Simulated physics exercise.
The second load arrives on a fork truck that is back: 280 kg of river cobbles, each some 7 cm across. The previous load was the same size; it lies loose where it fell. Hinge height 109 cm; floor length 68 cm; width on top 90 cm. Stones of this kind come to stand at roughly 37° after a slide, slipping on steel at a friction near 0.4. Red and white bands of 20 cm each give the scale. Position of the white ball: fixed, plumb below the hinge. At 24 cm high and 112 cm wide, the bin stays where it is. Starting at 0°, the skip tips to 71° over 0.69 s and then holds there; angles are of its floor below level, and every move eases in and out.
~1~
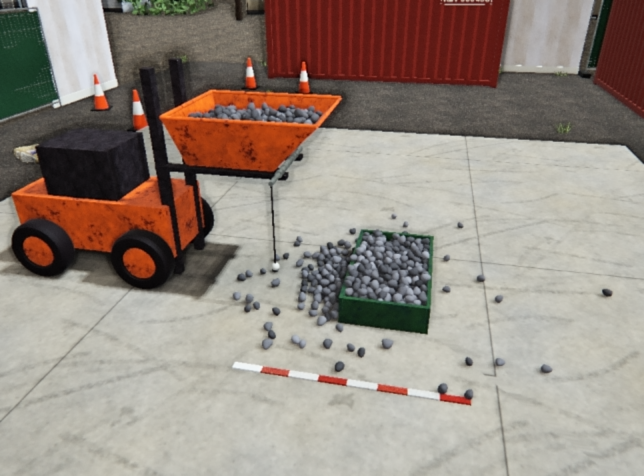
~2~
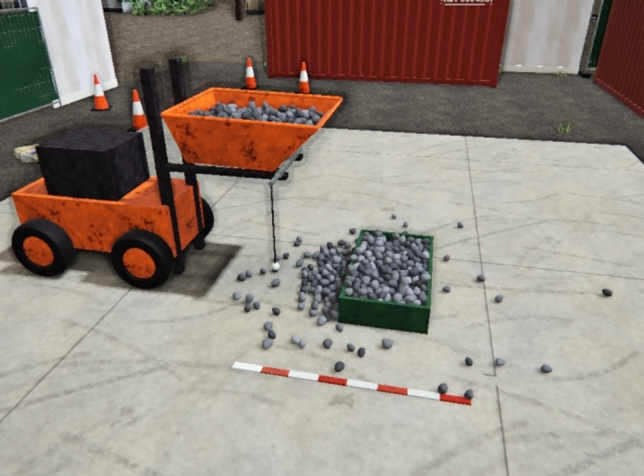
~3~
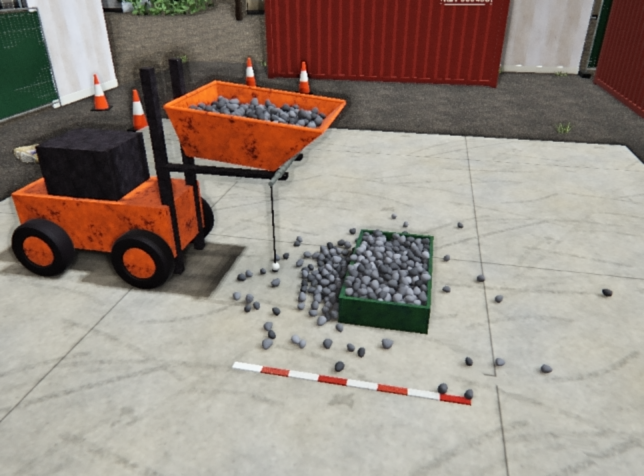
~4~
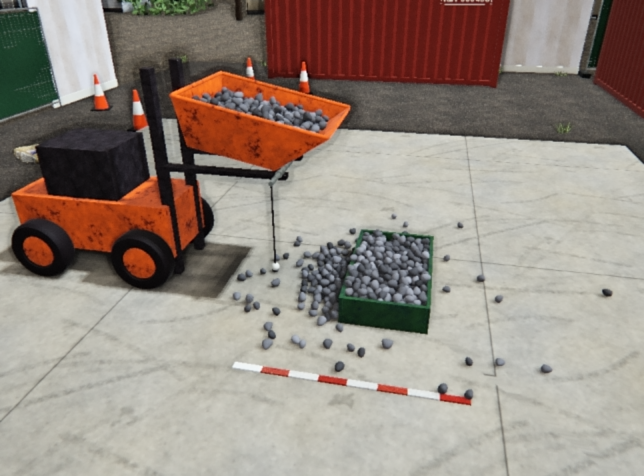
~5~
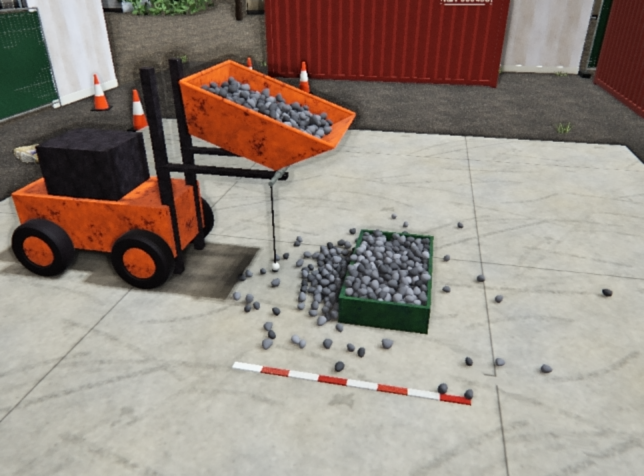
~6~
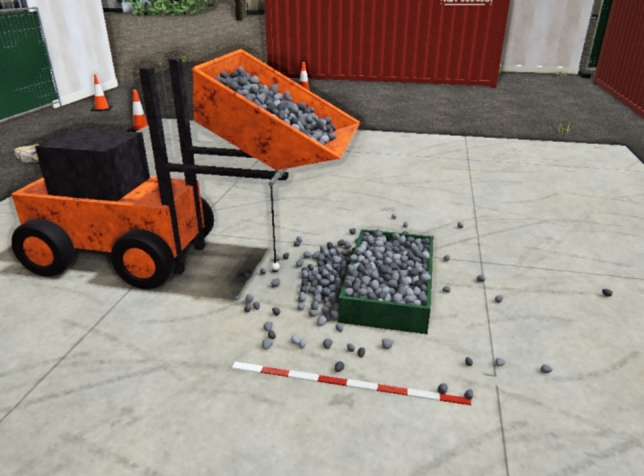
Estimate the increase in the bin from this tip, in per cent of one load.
Roughly 42 per cent of a load more.
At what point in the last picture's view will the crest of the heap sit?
In the last view, close to (397, 247).
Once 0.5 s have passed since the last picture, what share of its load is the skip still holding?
90 %.
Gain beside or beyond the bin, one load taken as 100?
55 %.
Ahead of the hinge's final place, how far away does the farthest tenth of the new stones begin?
About 200 cm.
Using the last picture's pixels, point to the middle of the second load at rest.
Middle: Approx. (423, 287) px.
Then, 0.2 s after the last picture the floor is at 60°; in per cent of one load, 100 in the skip, 21 short of the bin, 76 in the bin, 3 beside or beyond the bin; the foremost stones are at (503, 314).
Then, 0.5 s after the last picture the floor is at 71°; in per cent of one load, 91 in the skip, 21 short of the bin, 84 in the bin, 3 beside or beyond the bin; the foremost stones are at (503, 314).
Then, 0.8 s after the last picture the floor is at 71°; in per cent of one load, 26 in the skip, 21 short of the bin, 129 in the bin, 24 beside or beyond the bin; the foremost stones are at (508, 316).
Then, 3.2 s after the last picture the floor is at 71°; in per cent of one load, 0 in the skip, 23 short of the bin, 117 in the bin, 60 beside or beyond the bin; the foremost stones are past the picture's edge. Net gain in the bin, 42.
